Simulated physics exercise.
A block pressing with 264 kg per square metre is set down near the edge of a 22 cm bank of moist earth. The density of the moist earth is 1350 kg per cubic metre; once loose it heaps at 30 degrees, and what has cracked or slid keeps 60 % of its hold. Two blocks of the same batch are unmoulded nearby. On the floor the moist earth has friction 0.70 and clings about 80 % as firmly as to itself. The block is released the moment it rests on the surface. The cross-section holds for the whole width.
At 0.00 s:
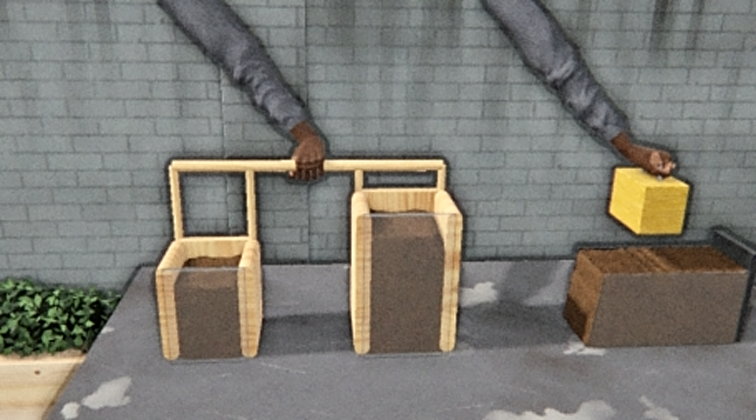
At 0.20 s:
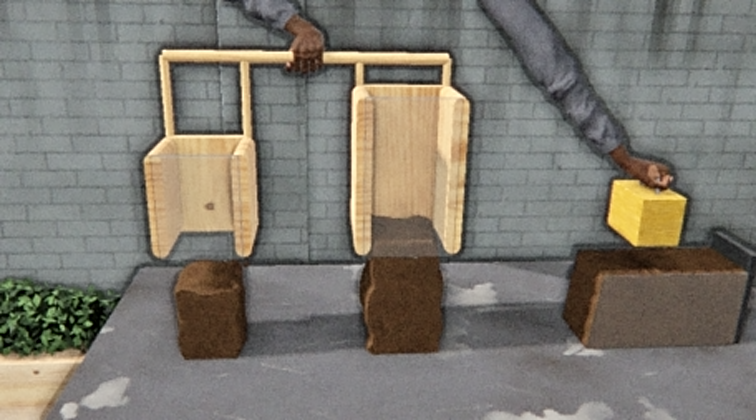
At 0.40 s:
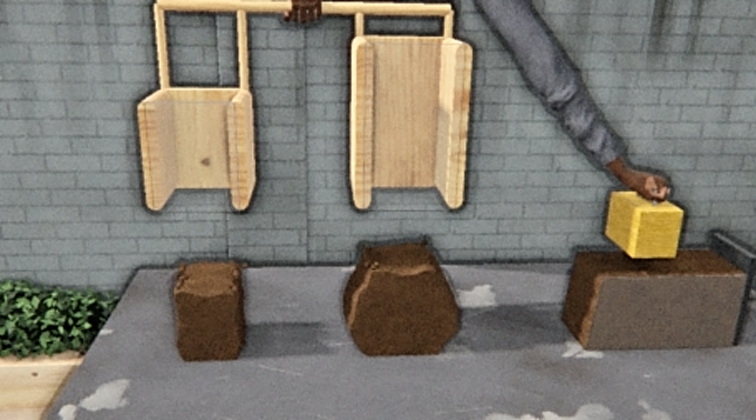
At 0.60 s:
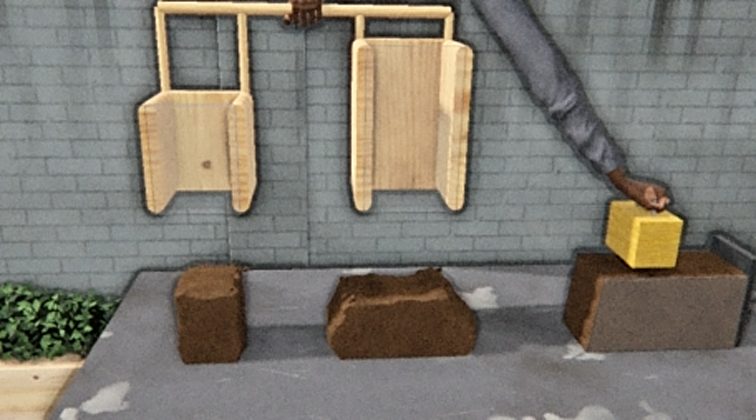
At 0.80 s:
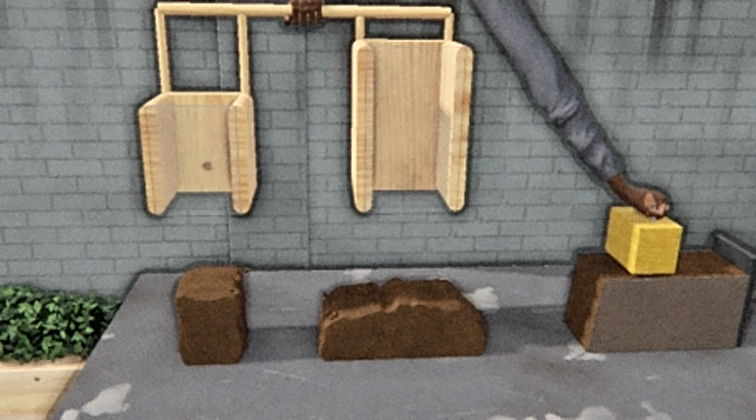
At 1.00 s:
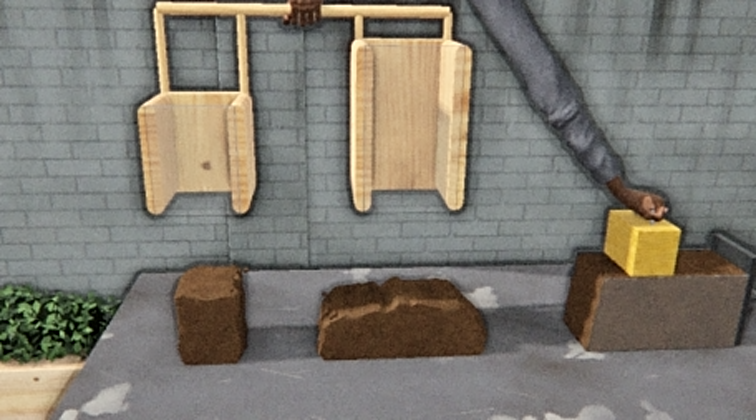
A hand lifts a pair of joined wooden moulds straight up, uncovering two blocks of brown earth on a grey surface. The shorter left block keeps its shape while the taller right one slumps and spreads into a low mound, as another hand lowers a yellow block onto the earth bank at right.
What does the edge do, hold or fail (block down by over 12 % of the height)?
The bank gives.
After 1.16 s, the block is down by 6 % of the bank's height and stands upright.
After 1.34 s, the block is down by 18 % of the bank's height and leans 2 degrees.
After 1.52 s, the block is down by 34 % of the bank's height and leans 11 degrees.
After 1.70 s, the block is down by 49 % of the bank's height and leans 23 degrees.
After 2.41 s, the block is down by 67 % of the bank's height and leans 43 degrees.
